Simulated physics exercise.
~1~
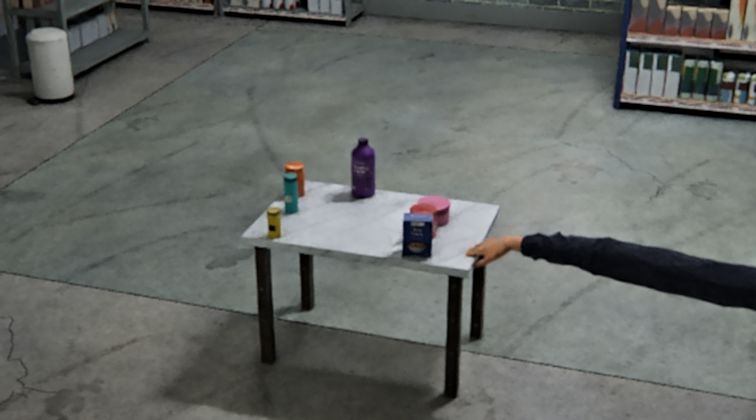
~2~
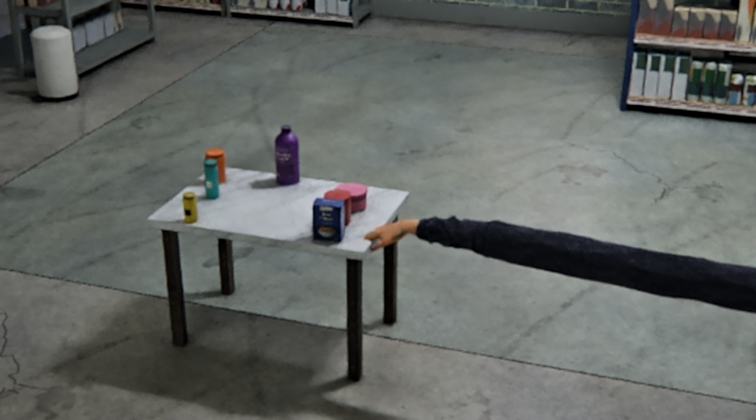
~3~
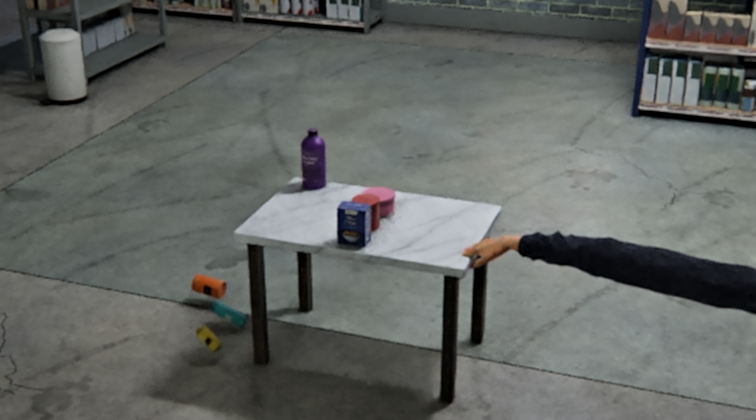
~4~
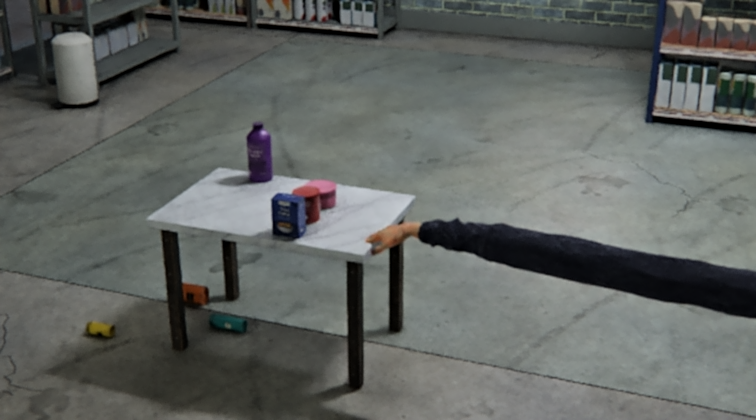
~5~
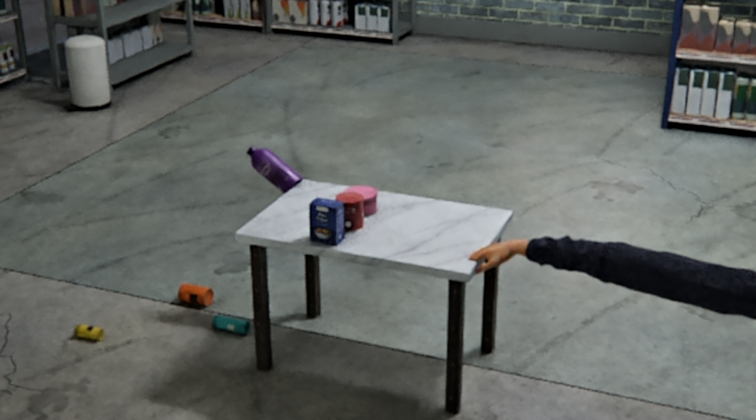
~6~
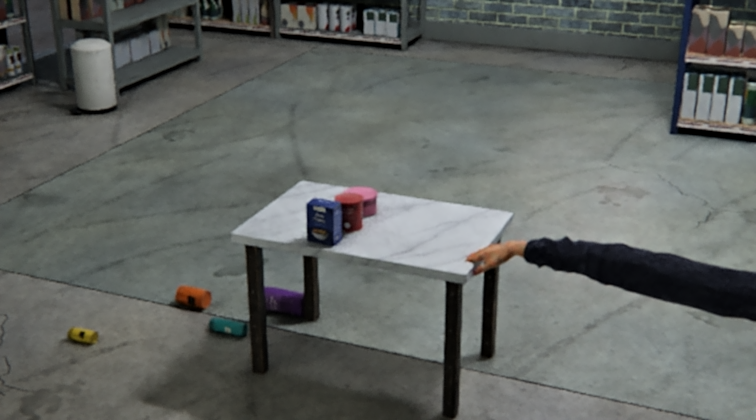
A small marble-topped table was jerked left and right by a hand gripping its corner, sending the yellow, turquoise and orange containers off the left side, then the purple bottle, while the blue packet, red tin and pink tub stayed standing on top.
